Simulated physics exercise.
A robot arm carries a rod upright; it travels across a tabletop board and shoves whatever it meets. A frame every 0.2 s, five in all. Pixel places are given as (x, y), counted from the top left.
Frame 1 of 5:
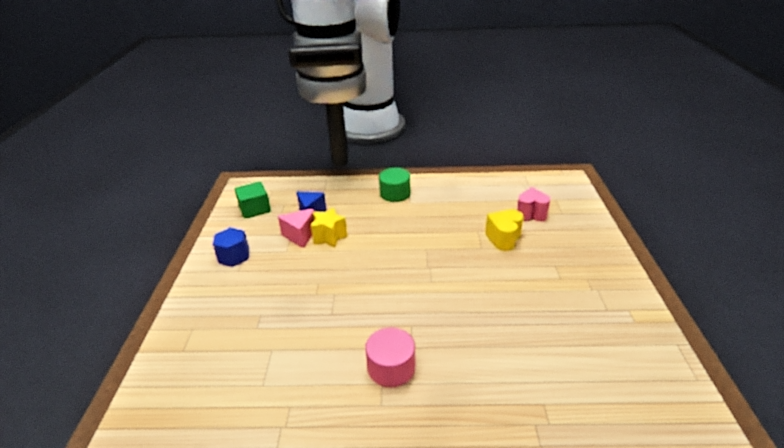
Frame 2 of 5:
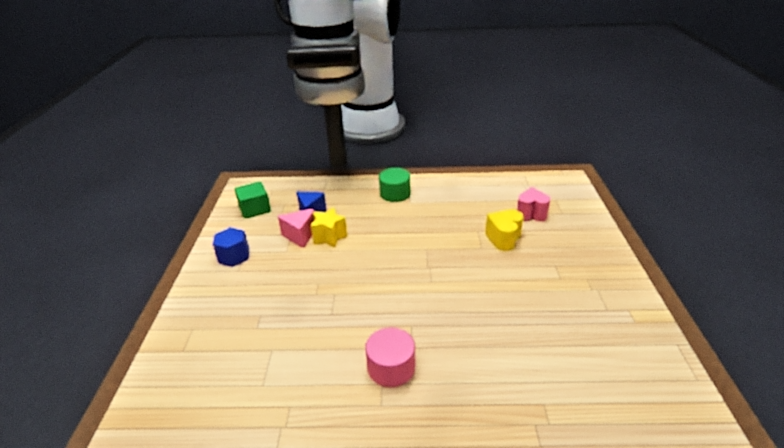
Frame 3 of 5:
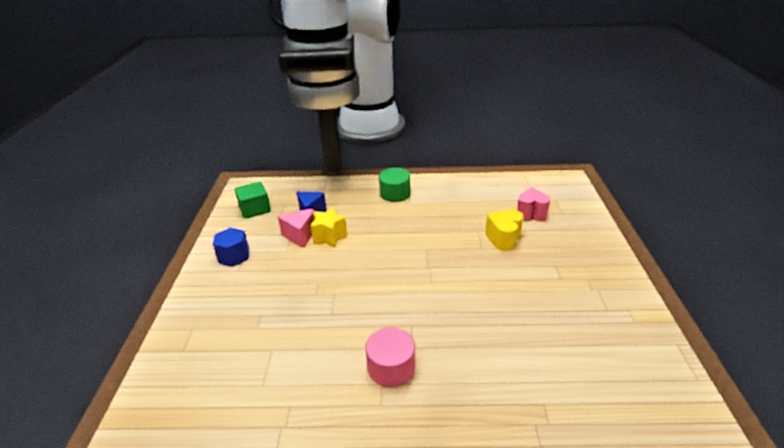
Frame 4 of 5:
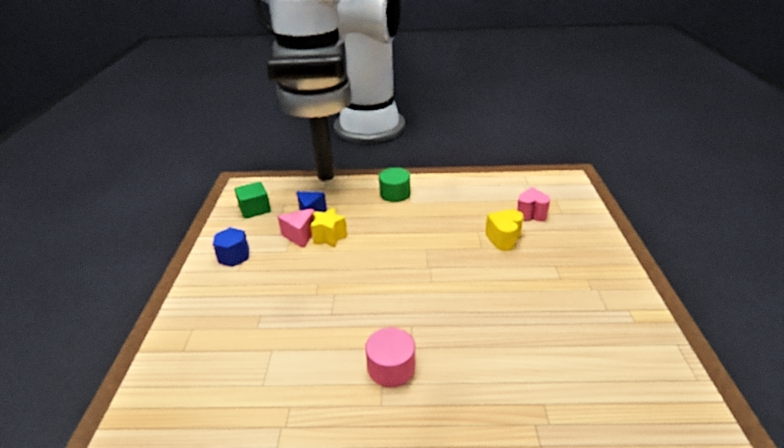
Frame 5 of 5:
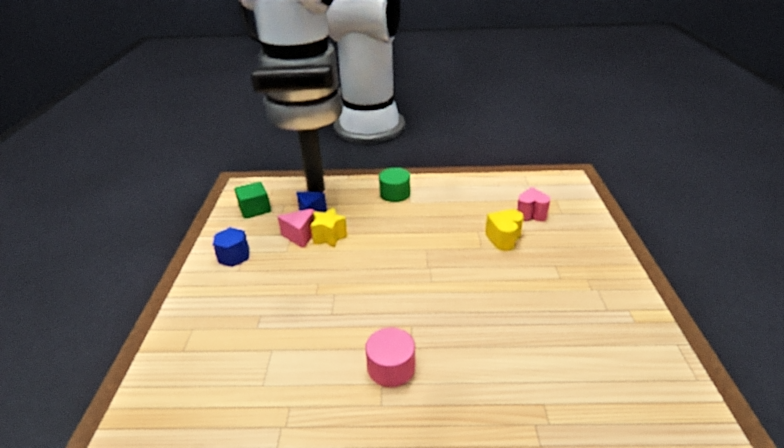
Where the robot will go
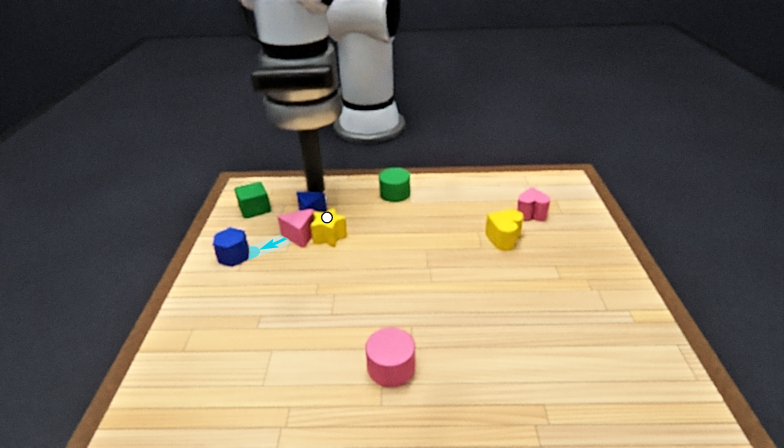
The robot arm moves its dark rod slightly left and down to the blue triangular block.
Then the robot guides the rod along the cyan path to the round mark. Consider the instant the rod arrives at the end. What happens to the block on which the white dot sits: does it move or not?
It barely shifts, if at all.
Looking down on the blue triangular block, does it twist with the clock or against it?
From overhead, anticlockwise.
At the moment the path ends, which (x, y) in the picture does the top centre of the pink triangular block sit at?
My prediction: (289, 238).
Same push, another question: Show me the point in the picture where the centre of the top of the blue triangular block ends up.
At the end it should sit near (298, 226).
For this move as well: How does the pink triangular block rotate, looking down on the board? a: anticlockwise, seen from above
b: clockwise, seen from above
That would be b.
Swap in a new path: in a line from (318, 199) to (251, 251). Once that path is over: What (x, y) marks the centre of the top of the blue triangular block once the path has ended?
When the path ends, it will be at (302, 206).
Drawn move, from (318, 199) by way of (309, 219) and (286, 238) to (249, 253); the dot is on the yellow star.
On the path given first. One third of the way, rod at (308, 210); pink triangular block at (292, 228), turned 25° clockwise; blue triangular block at (303, 211).
Two thirds of the way, rod at (283, 230); pink triangular block at (289, 238), turned 40° clockwise; blue triangular block at (298, 225), turned 45° anticlockwise.
At the end, rod at (247, 244); blue six-sided block at (217, 240); pink triangular block at (289, 238), turned 35° clockwise; blue triangular block at (298, 226), turned 45° anticlockwise; yellow star still.
